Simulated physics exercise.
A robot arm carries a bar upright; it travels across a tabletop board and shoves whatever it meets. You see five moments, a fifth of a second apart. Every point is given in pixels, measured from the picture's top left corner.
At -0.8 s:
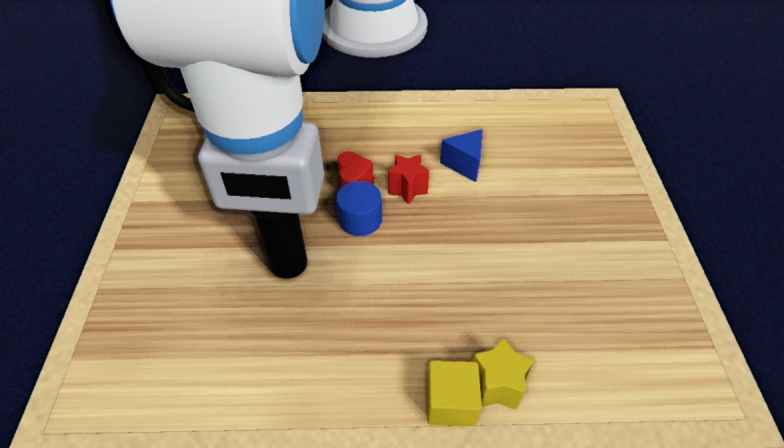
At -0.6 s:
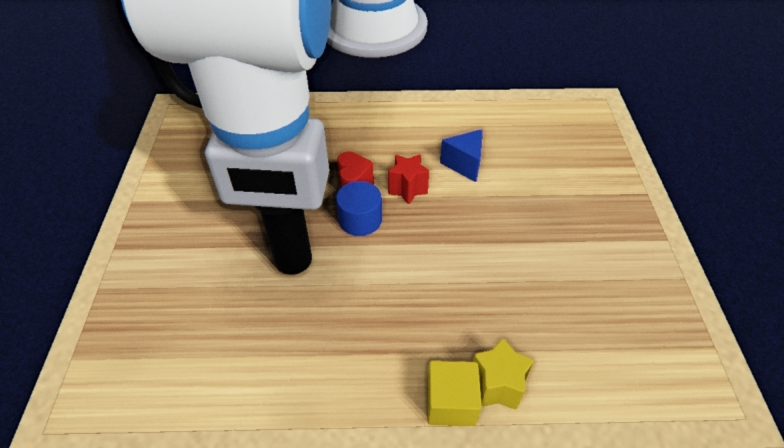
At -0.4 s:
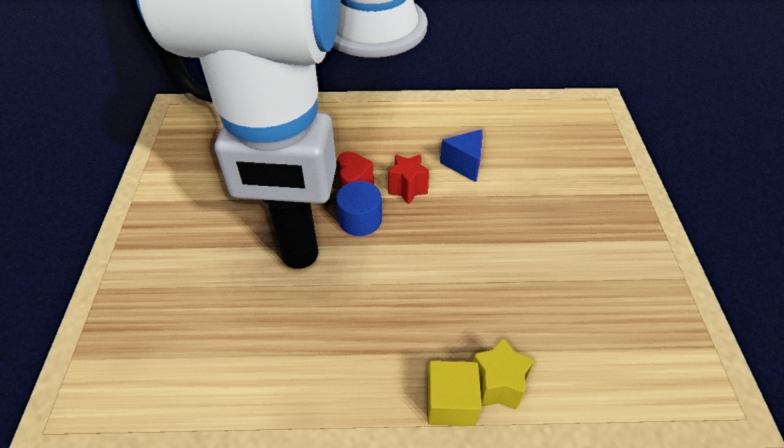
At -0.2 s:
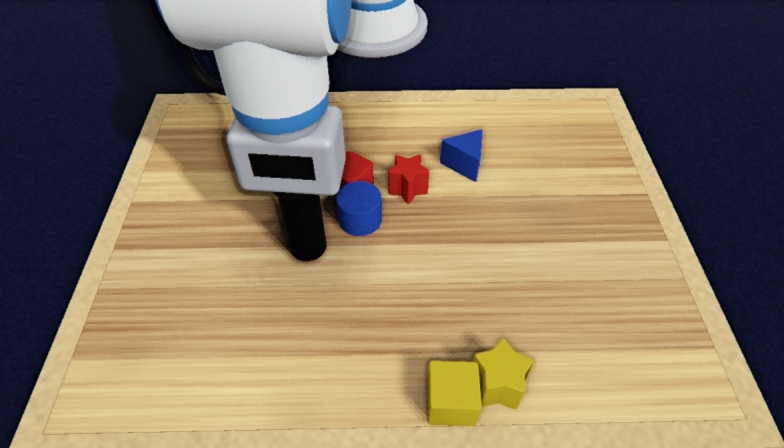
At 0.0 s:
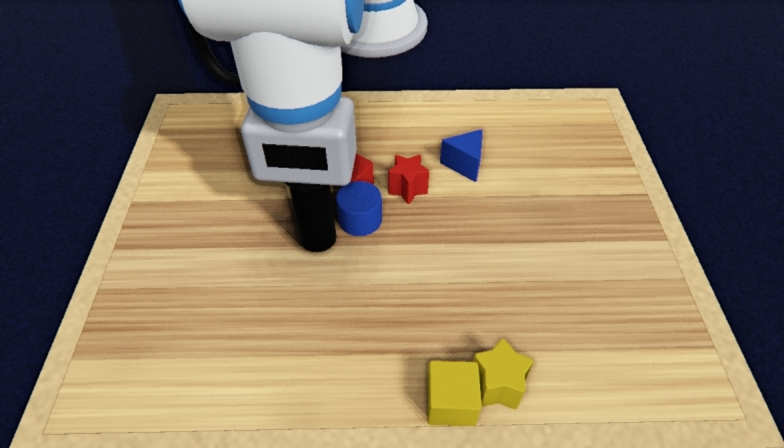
To begin with, a white and blue robot arm holds its black bar over a wooden board, left of a blue disc, with red, blue and yellow blocks around. The bar moves a short way right and up toward the disc, and the arm partly hides the red heart block while every block stays still.
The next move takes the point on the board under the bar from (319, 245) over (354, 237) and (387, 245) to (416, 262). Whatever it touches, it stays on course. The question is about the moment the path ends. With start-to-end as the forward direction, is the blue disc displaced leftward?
Yes, it checks out.
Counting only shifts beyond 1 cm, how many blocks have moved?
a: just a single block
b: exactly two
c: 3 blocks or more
a - just a single block.
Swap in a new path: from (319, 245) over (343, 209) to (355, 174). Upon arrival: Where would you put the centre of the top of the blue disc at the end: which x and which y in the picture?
Its top centre is at about (384, 180).
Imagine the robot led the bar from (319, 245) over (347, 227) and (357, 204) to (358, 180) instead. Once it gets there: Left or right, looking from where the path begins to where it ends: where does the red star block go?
Well, taking the path from its start to its end as straight ahead, the red star block moves to the right.
What follows on the original path. One third of the way, bar (354, 231); blue disc (374, 188).
Two thirds of the way, bar (388, 240); blue disc (381, 186).
At the end, bar (416, 256); red heart block not moved; blue disc (381, 186).
